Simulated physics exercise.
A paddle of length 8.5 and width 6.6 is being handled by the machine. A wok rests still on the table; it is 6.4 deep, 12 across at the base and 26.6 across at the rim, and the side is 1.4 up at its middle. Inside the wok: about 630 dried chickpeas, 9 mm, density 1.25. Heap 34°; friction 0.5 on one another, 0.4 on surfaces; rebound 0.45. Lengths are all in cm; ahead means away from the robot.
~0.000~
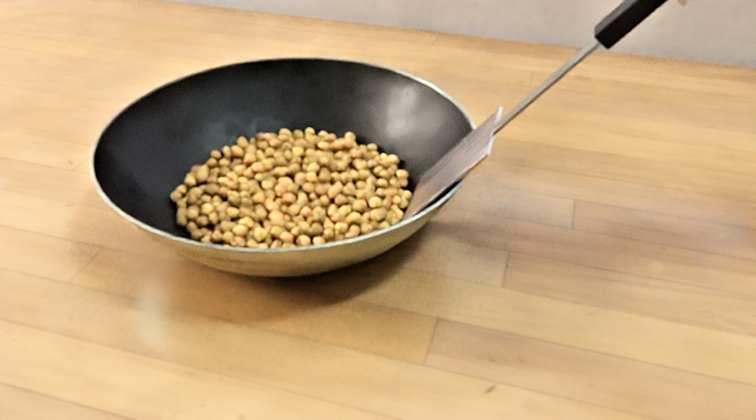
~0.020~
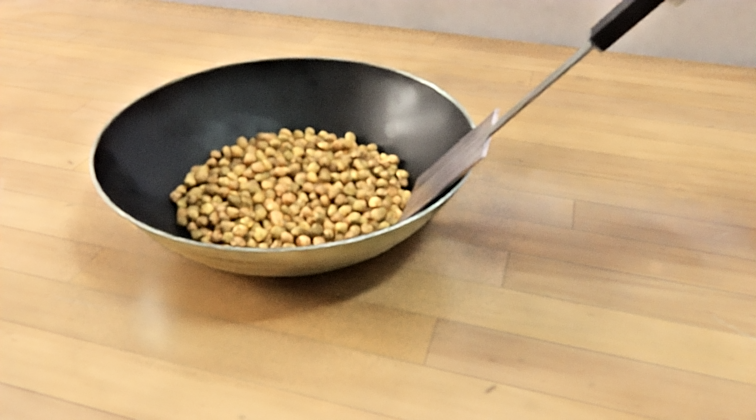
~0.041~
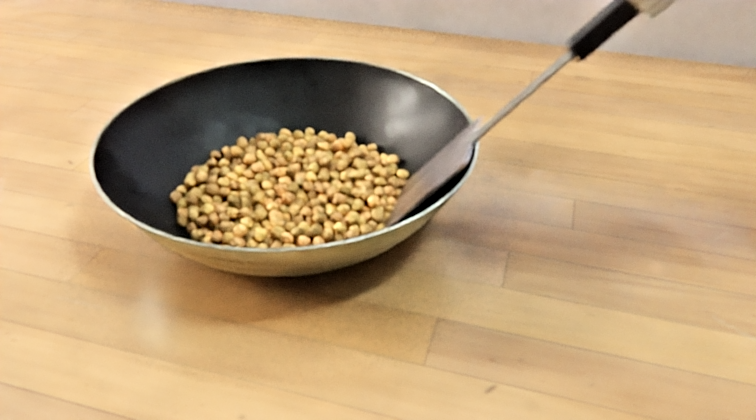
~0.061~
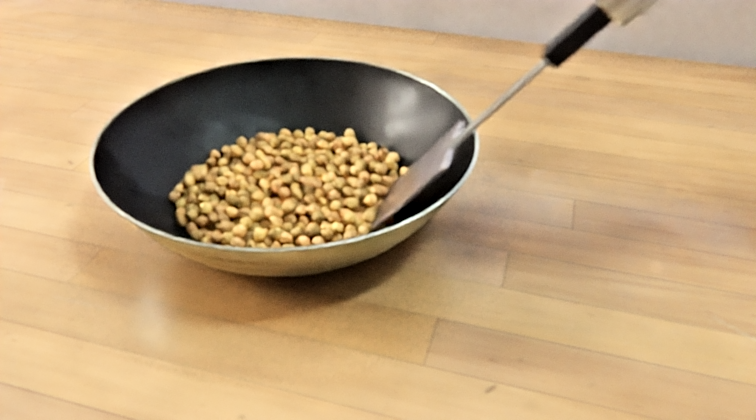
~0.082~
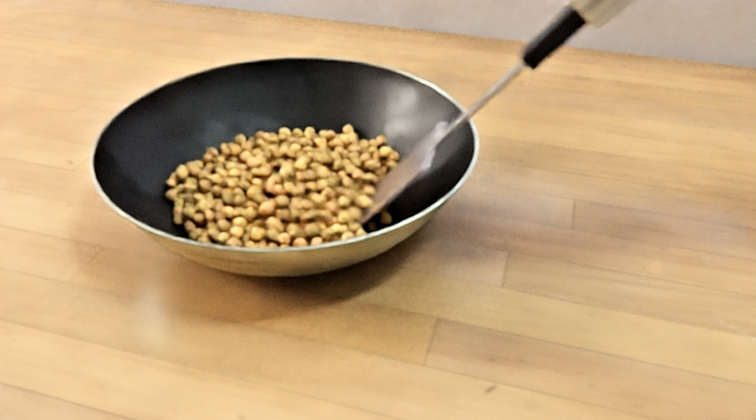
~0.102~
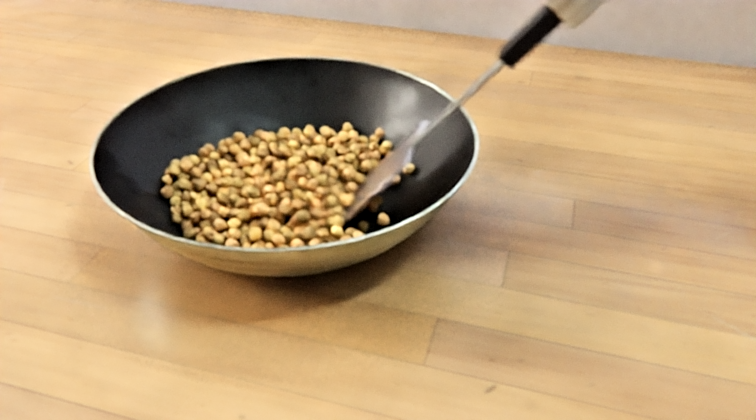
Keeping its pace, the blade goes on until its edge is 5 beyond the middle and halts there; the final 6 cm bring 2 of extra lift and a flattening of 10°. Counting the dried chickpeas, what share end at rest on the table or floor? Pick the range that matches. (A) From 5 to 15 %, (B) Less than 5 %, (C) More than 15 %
Less than 5 %.
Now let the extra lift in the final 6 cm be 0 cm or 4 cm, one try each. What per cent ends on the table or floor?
About 0 and 0 per cent.
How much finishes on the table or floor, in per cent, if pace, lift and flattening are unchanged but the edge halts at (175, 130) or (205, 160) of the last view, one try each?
Around 10 per cent for the first try and 0 per cent for the second.
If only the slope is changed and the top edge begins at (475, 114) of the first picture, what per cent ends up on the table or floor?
I'd estimate around 0 per cent.
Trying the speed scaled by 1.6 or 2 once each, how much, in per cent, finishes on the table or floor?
Near 0 and near 0 percent respectively.
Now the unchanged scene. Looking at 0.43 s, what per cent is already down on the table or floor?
Fraction noted: Close to 0 per cent.
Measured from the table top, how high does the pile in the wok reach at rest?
It reaches about 5.0 cm.
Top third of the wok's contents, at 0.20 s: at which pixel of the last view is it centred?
I'd put it somewhere near (224, 166).
After 0.15 s, sloping 52°, highest piece 4 above the table; 633 in the wok.
After 0.20 s, sloping 47°, highest piece 4 above the table; 633 in the wok.
After 0.43 s, sloping 42°, highest piece 5 above the table; 633 in the wok.
After 1.48 s, sloping 42°, highest piece 5 above the table; 633 in the wok.
In the end, 633 in the wok. That is 0 % on the table or floor.
